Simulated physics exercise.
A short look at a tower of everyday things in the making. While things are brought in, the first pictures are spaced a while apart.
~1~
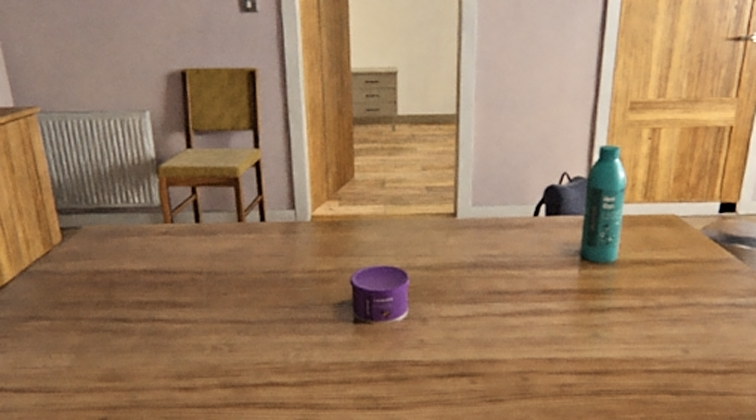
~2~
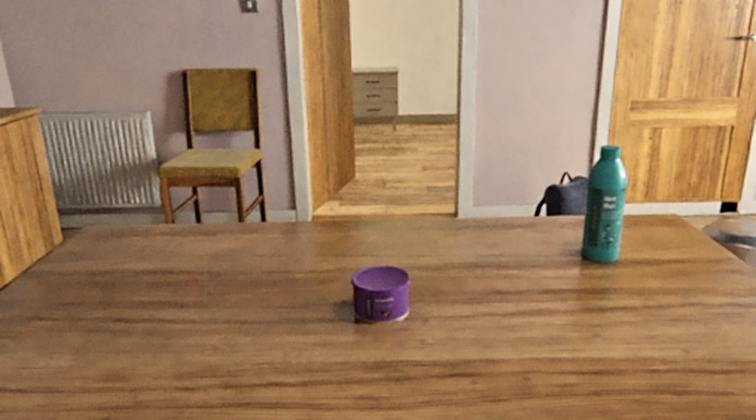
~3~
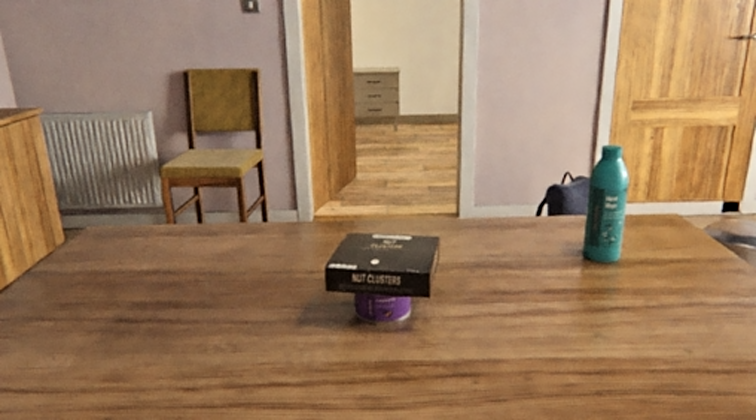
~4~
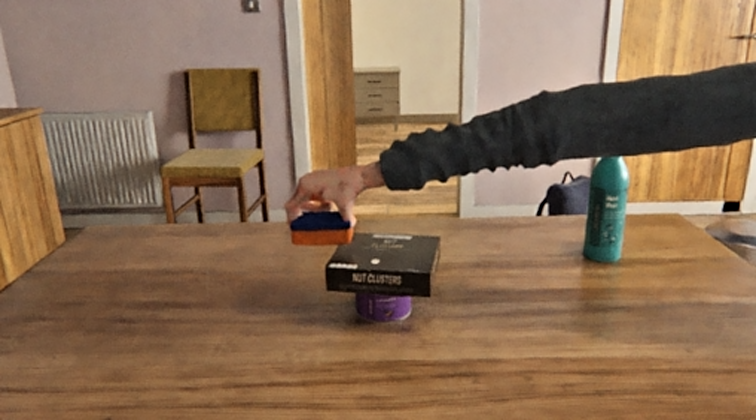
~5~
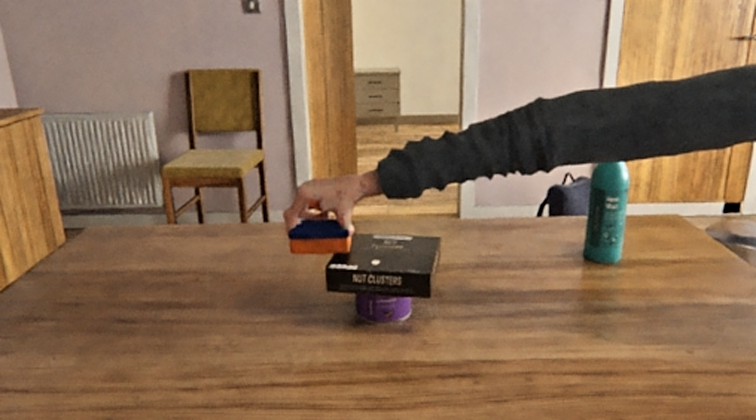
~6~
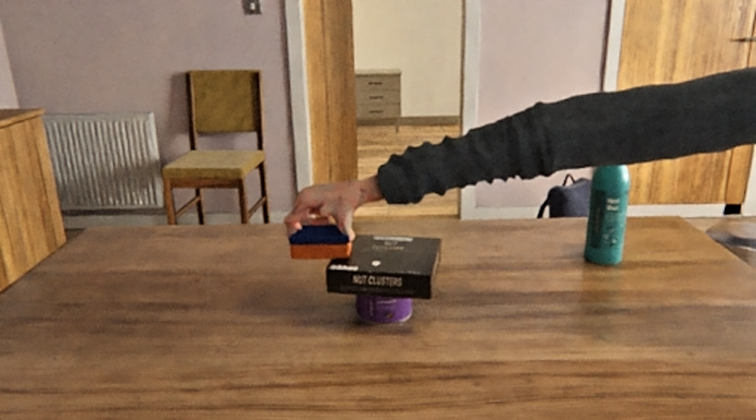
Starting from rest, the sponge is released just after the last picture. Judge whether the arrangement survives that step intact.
I'd say it fails.
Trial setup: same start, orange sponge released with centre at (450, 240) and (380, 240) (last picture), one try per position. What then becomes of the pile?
Try one: Collapse. Try two: Stable.
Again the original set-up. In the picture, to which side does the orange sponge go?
That would be the viewer's left.
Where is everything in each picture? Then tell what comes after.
In the first frame, the last thing is not in view yet.
In the second frame, the last thing is not in view yet; turquoise bottle (605, 203).
In the third frame, the last thing is not in view yet.
In the fourth frame, on its way; orange sponge (322, 228); black packet (386, 262).
In the fifth frame, on its way; orange sponge (321, 237); turquoise bottle (608, 203).
In the sixth frame, set down, still held; orange sponge (321, 242).
Then, 0.30 s later than the last frame, orange sponge now fallen.
Then, 0.50 s later than the last frame, things are still on the move.
When it is over, fallen, orange sponge; the other 3 as before. End places, in pixels of the last picture, orange sponge near (249, 311). The pile loses its balance.
